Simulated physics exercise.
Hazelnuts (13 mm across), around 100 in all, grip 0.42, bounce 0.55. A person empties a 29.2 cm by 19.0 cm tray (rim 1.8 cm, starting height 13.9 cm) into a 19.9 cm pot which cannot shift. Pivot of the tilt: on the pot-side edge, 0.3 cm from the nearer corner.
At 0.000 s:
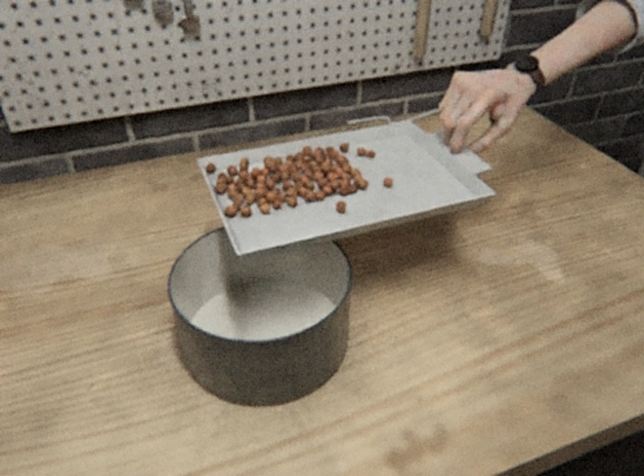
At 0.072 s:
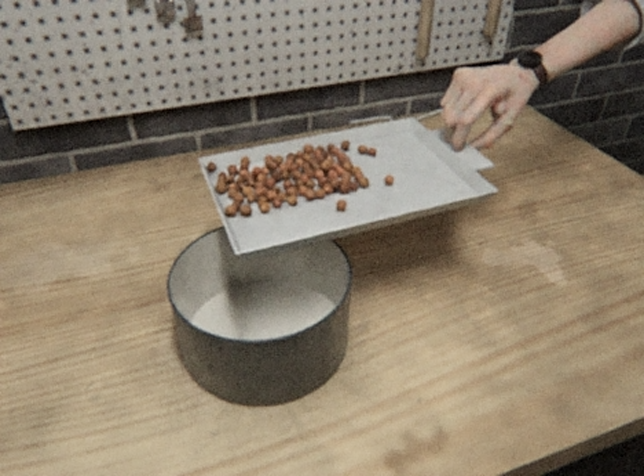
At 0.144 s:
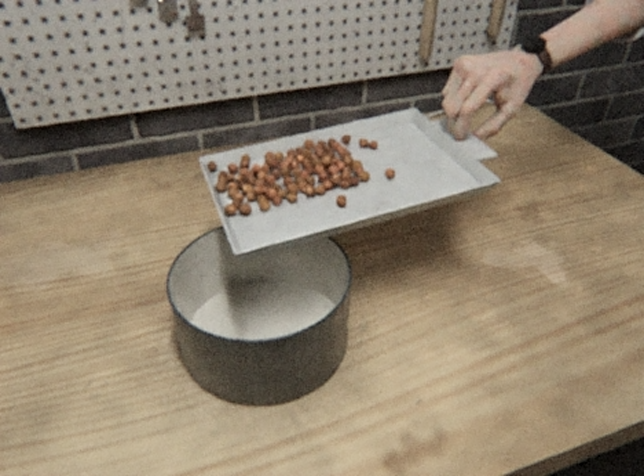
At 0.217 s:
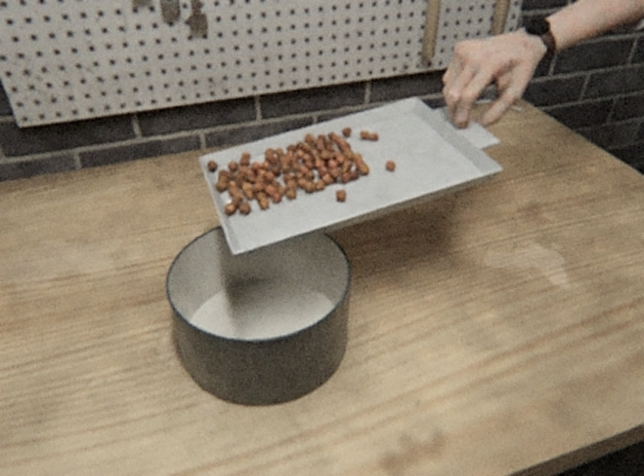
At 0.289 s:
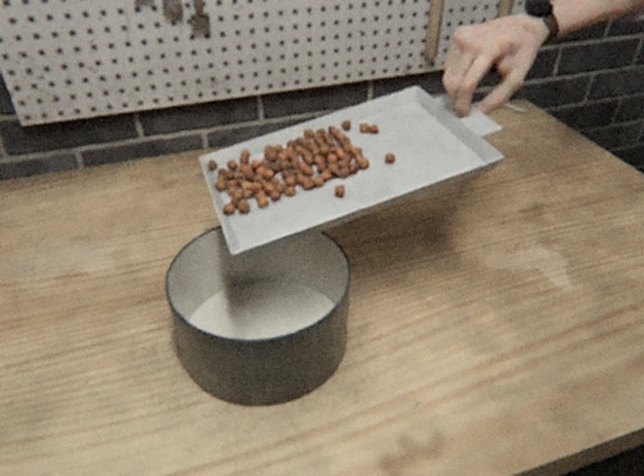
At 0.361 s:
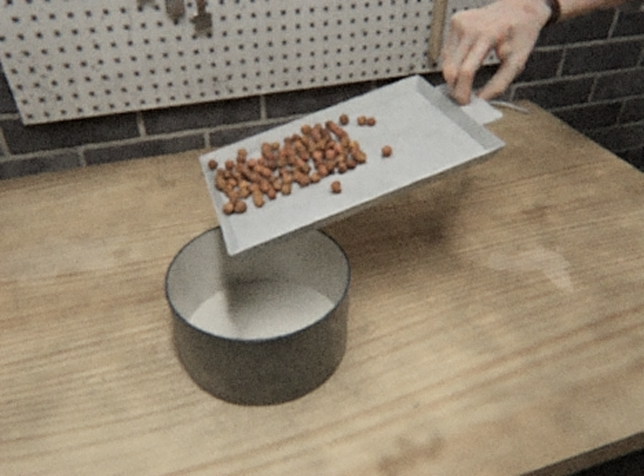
A hand wearing a dark watch steadily lifts the right end of a pale rectangular tray, tilting it down toward its left edge, while the small reddish-brown pieces heaped on it barely shift. Below the tray's left end, a dark grey round pot with a pale inside stays still. The wooden tabletop, before a white pegboard and dark brick wall, is seen from above by a steady camera.
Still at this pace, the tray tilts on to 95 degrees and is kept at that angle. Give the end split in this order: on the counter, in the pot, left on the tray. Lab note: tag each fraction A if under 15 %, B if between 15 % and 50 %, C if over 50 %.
Counter = C, pot = B, tray = A.
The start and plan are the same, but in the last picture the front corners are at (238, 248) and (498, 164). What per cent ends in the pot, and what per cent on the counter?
Pot 100; counter 0.
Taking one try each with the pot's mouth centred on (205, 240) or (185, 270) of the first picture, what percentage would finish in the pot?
Estimates: 95 % and 70 %, in that order.
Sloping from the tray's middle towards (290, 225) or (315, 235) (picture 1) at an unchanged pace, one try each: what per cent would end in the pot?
Around 95 % for the first direction, around 100 % for the second.
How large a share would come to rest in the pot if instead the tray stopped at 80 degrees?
Share in the pot: Around 40 %.
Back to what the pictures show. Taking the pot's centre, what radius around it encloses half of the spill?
Some 20 cm.
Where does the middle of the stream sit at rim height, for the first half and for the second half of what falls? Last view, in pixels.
I'd mark about (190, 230) for the first half and about (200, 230) for the second.
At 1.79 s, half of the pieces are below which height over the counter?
The halfway line is at about 4 cm.
Then, at 1.22 s, tilt 51 degrees; the tray holds 100 %, the pot 0 %.
After 1.79 s, tilt 77 degrees; the tray holds 25 %, the pot 25 %.
After 2.41 s, tilt 95 degrees; the tray holds 0 %, the pot 40 %.
In the end, at 2.9 s, counter 60 %, pot 40 %, tray 0 %.
